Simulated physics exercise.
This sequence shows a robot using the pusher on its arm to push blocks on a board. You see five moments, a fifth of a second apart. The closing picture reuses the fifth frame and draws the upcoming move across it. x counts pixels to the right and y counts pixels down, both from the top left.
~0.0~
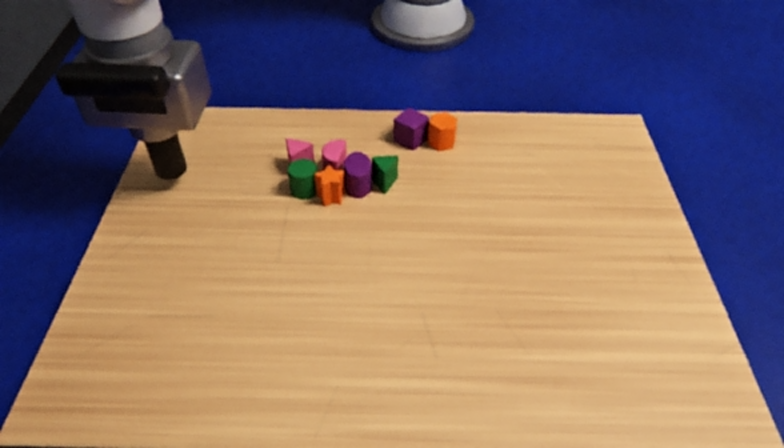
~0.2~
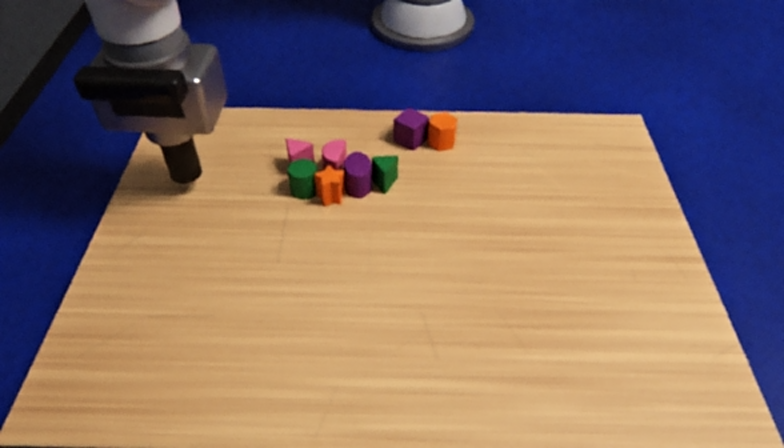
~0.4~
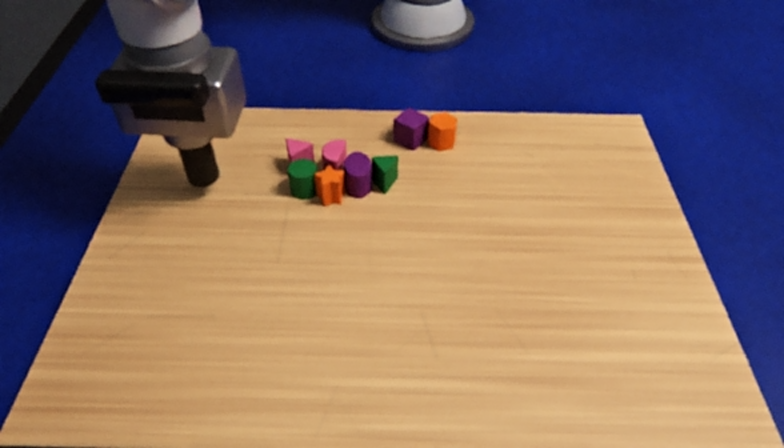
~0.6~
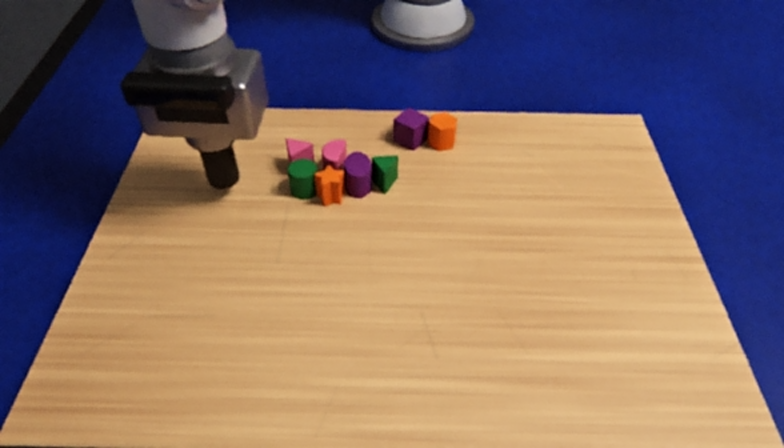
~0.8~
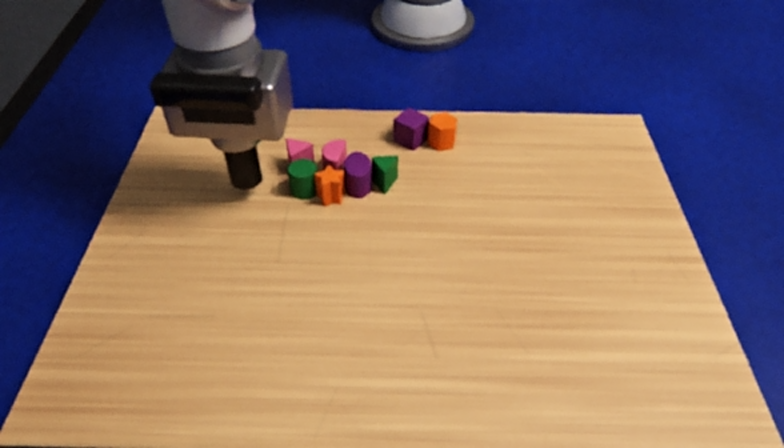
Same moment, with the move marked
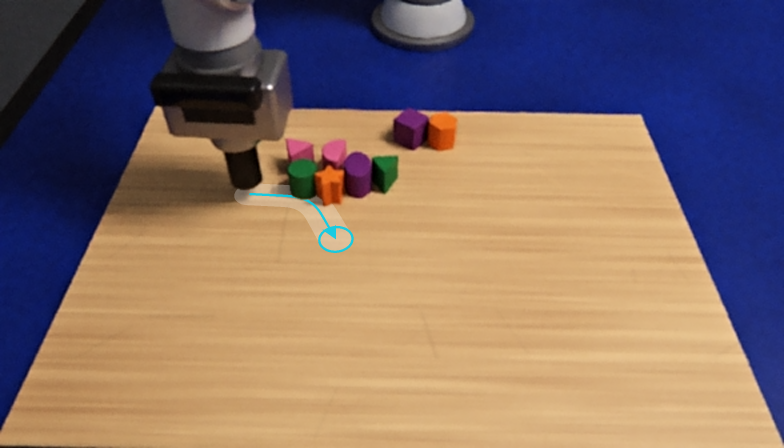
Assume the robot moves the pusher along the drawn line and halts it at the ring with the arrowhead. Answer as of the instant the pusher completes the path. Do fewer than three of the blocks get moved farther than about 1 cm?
I expect so.
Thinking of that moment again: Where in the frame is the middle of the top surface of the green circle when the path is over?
I expect it at (333, 167).
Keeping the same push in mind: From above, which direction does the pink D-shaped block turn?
From above, the pink D-shaped block will be seen to turn anti-clockwise.
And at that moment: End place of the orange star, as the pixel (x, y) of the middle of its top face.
The spot you're after is about (347, 181) in the image.
Drawn move, from (250, 194) through (290, 196) and (320, 212) to (336, 239).
One third of the way, pusher (288, 182); green circle (316, 165); orange star (335, 177).
Two thirds of the way, pusher (318, 198); green circle (333, 167); orange star (347, 181); pink D-shaped block (338, 147), turned 20° anticlockwise; purple oval (362, 163).
At the end, pusher (335, 225); green circle (333, 167); orange star (347, 181); pink D-shaped block (338, 147), turned 20° anticlockwise; purple oval (362, 163).
